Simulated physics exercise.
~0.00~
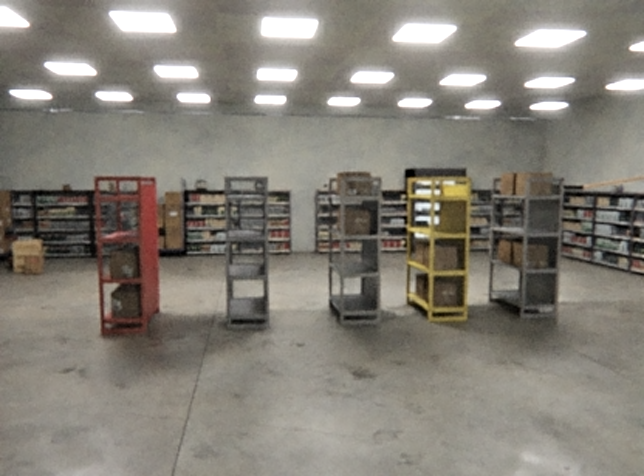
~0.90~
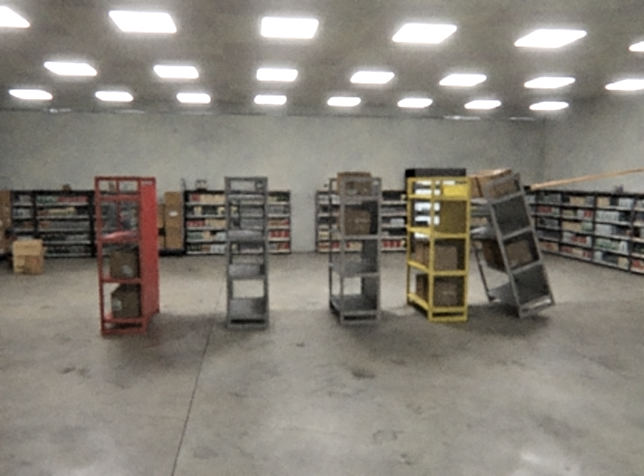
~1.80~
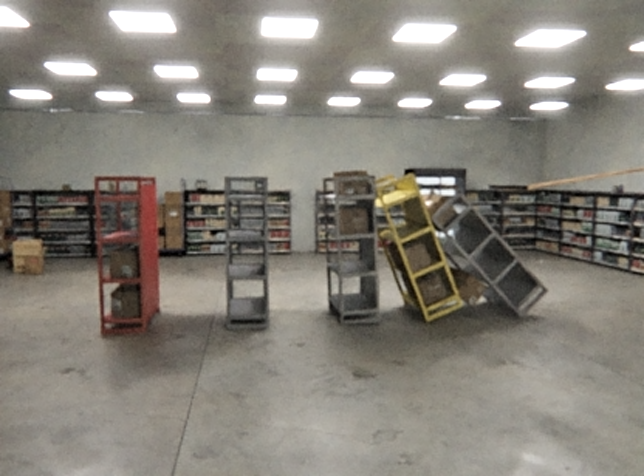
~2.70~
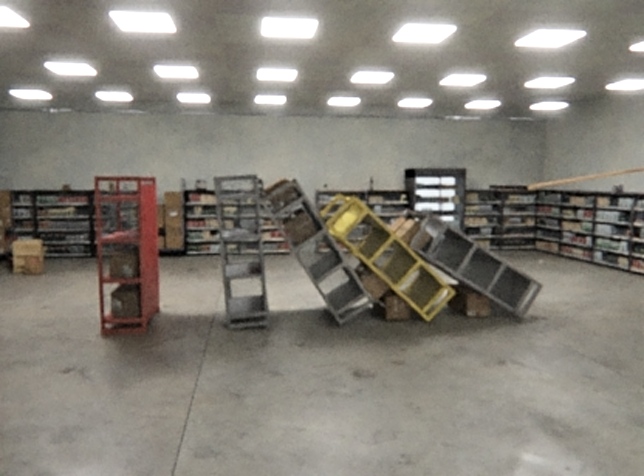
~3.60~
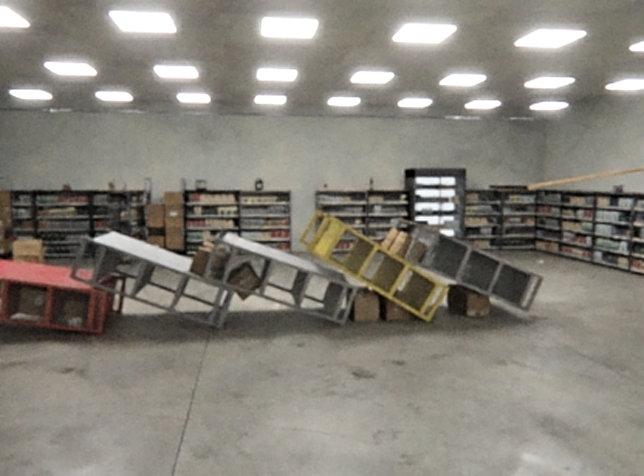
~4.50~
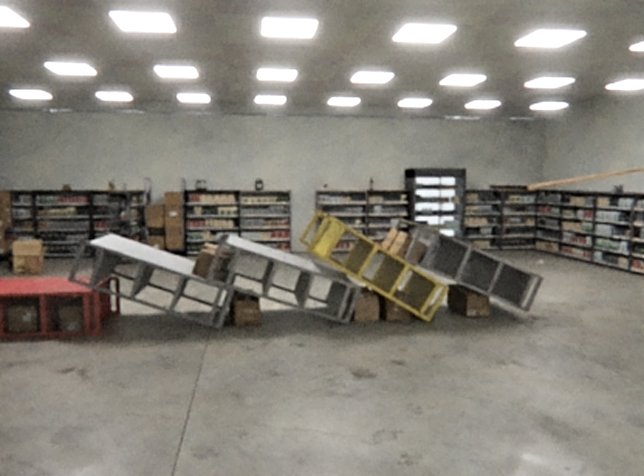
In a big storeroom, a pole tipped the rightmost of five standing shelf racks, and they toppled leftward one after another, spilling boxes, until the red one lay flat and the yellow and gray ones rested slanted in a row.
